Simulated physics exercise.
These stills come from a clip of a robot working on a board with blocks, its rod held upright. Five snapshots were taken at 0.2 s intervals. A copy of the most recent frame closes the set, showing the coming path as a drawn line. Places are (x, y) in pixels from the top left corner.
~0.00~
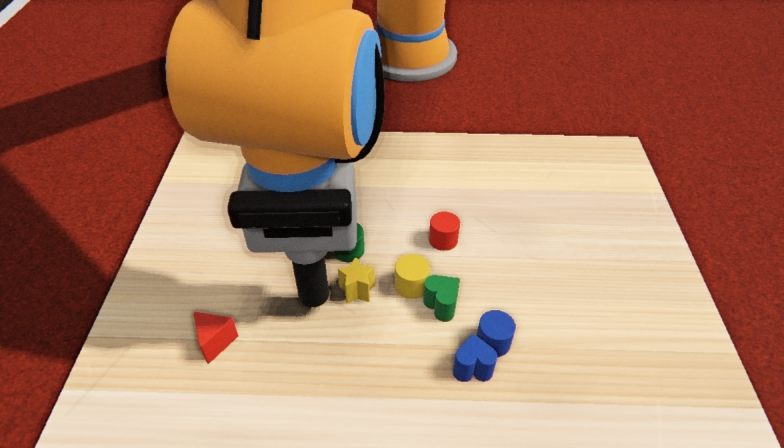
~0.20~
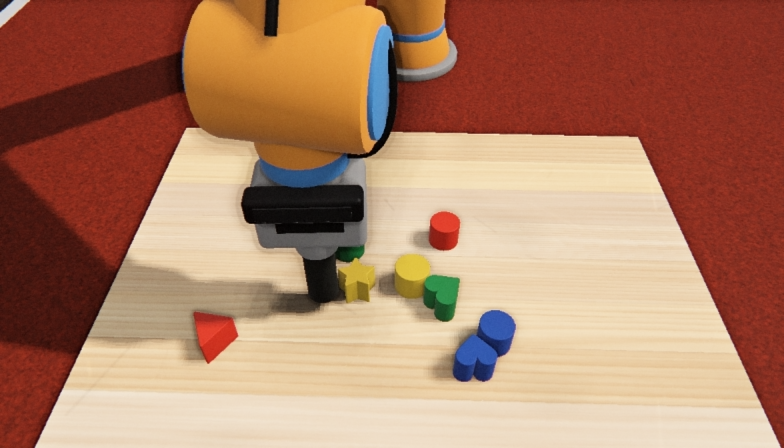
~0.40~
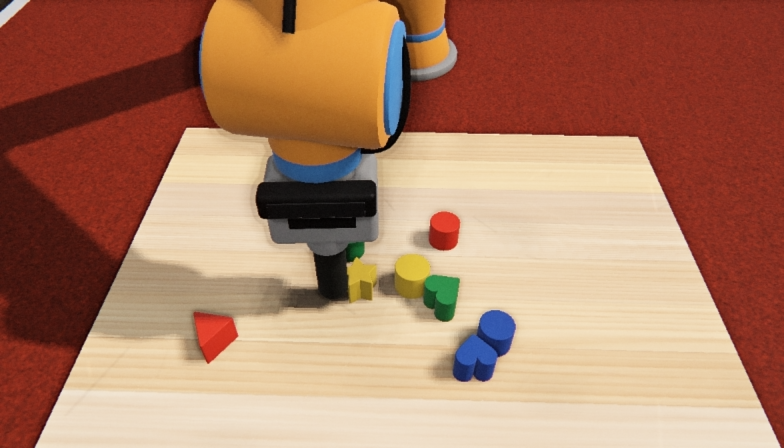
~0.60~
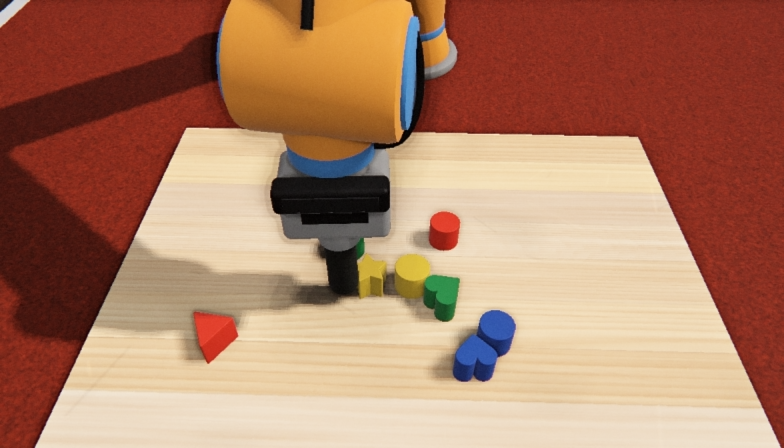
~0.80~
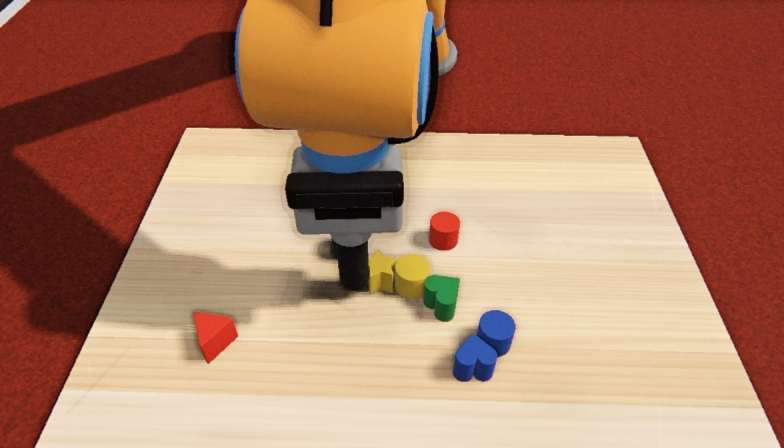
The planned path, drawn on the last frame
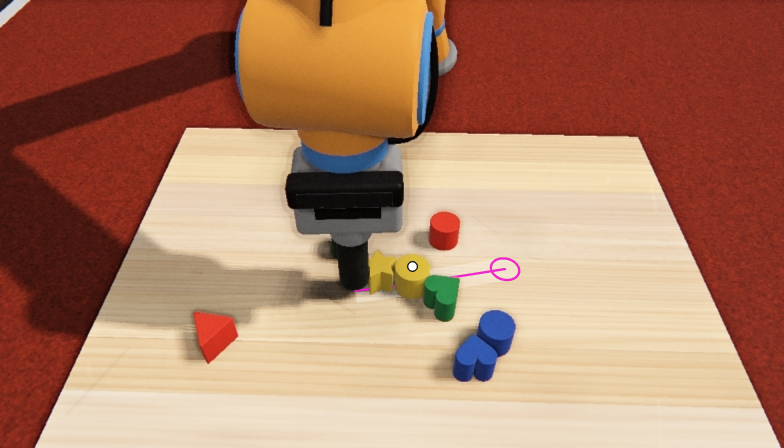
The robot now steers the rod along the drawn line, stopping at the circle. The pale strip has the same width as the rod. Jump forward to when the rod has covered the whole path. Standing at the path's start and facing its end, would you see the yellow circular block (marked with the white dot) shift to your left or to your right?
It will end up to the left.
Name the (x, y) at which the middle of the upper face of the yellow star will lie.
In the picture, it is at (527, 238).
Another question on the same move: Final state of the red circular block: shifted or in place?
The red circular block will stay where it is.
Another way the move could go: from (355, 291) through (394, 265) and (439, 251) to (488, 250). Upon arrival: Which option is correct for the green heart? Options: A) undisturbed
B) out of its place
Choice A: Undisturbed.
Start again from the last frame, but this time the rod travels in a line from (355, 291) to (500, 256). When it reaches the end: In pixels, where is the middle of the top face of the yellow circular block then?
At the end it should sit near (555, 234).
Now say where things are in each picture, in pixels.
Rod tip (314, 297); block tops, yellow star (356, 272); yellow circular block (413, 266); green heart (444, 287); red circular block (445, 221), in the first picture.
Rod (324, 293); blocks unchanged, in the second picture.
Rod (334, 289); yellow star (359, 271), in the third picture.
Rod (344, 285); yellow star (369, 267), in the fourth picture.
Rod (354, 280); yellow star (379, 263); yellow circular block (413, 266); green heart (444, 287); red circular block (445, 221), in the fifth picture.
Path on the board, from (355, 291) directly to (505, 269); the dot is on the yellow circular block.
The first path, step by step. One third of the way, rod (407, 273); yellow star (430, 255); yellow circular block (461, 257); green heart (449, 289), turned 15° clockwise.
Two thirds of the way, rod (458, 266); yellow star (480, 247); yellow circular block (510, 247); green heart (449, 289), turned 15° clockwise.
At the end, rod (508, 258); yellow star (527, 238), turned 15° anticlockwise; yellow circular block (556, 237); green heart (449, 289), turned 15° clockwise; red circular block in place.
